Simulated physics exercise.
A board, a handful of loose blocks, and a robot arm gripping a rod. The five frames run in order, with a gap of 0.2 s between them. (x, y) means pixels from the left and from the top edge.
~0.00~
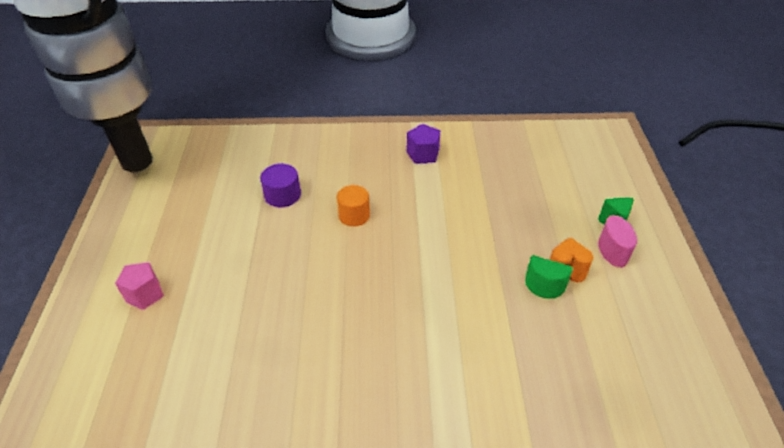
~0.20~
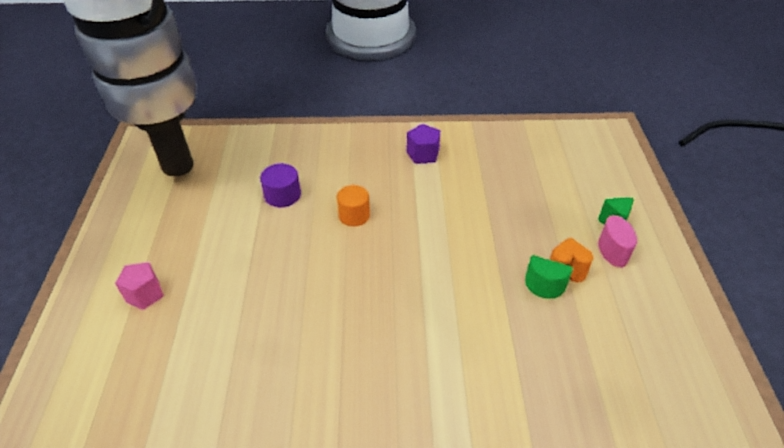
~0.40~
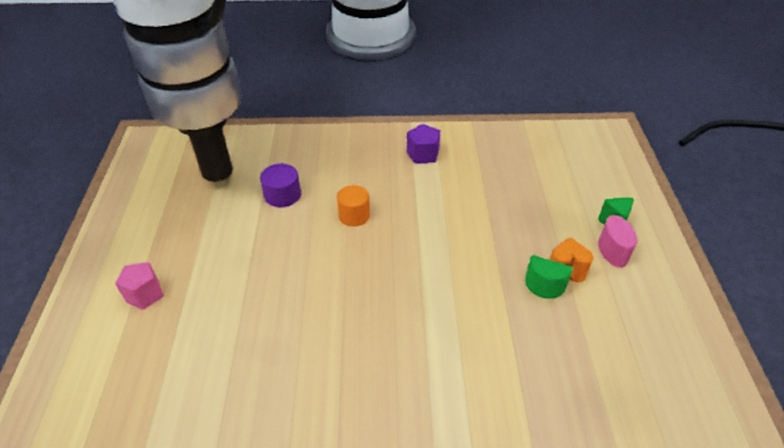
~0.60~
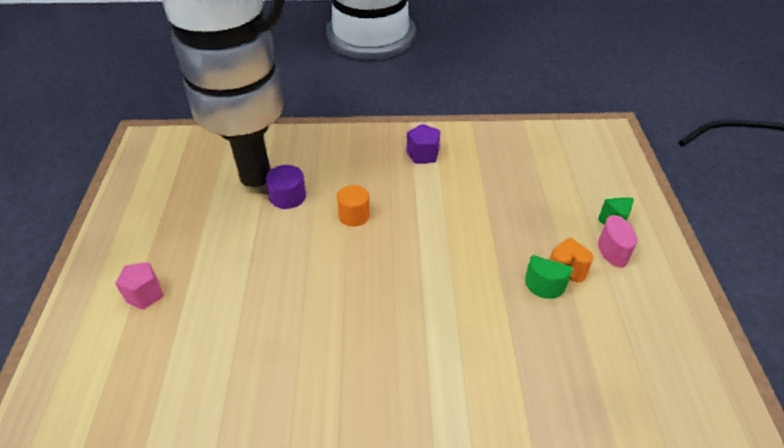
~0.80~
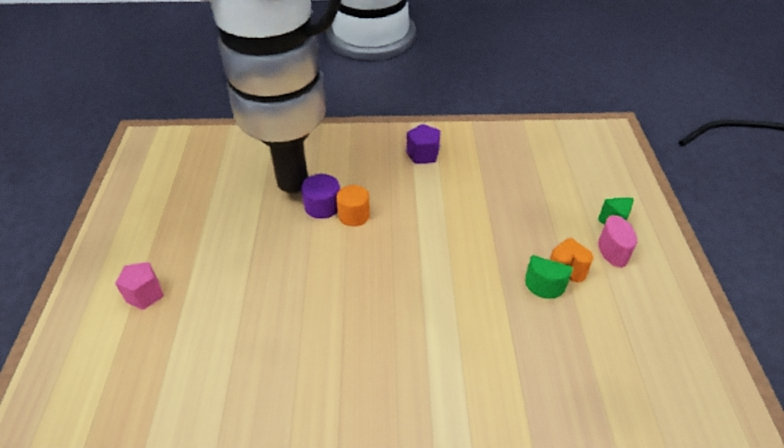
The footage shows a robot arm moving a black rod rightward across a wooden board of scattered colourful blocks, reaching the purple round block and pushing it right and slightly nearer the viewer, up beside the orange round block.
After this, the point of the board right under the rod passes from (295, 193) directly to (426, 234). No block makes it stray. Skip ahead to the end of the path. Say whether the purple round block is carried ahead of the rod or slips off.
The purple round block slips off.
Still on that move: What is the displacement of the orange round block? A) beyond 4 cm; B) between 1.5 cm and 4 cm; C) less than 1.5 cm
I choose A.
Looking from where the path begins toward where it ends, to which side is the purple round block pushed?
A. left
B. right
The correct letter is B.
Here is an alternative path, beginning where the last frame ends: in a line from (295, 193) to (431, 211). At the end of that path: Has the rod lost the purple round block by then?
Going by the path, yes.
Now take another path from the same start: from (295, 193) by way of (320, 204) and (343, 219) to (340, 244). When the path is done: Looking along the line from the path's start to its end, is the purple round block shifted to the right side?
The answer is no.
What follows on the original path. One third of the way, rod (336, 196); purple round block (361, 204); orange round block (396, 211).
Two thirds of the way, rod (380, 210); purple round block (393, 226); orange round block (431, 230).
At the end, rod (426, 224); purple round block (408, 239); orange round block (447, 240).
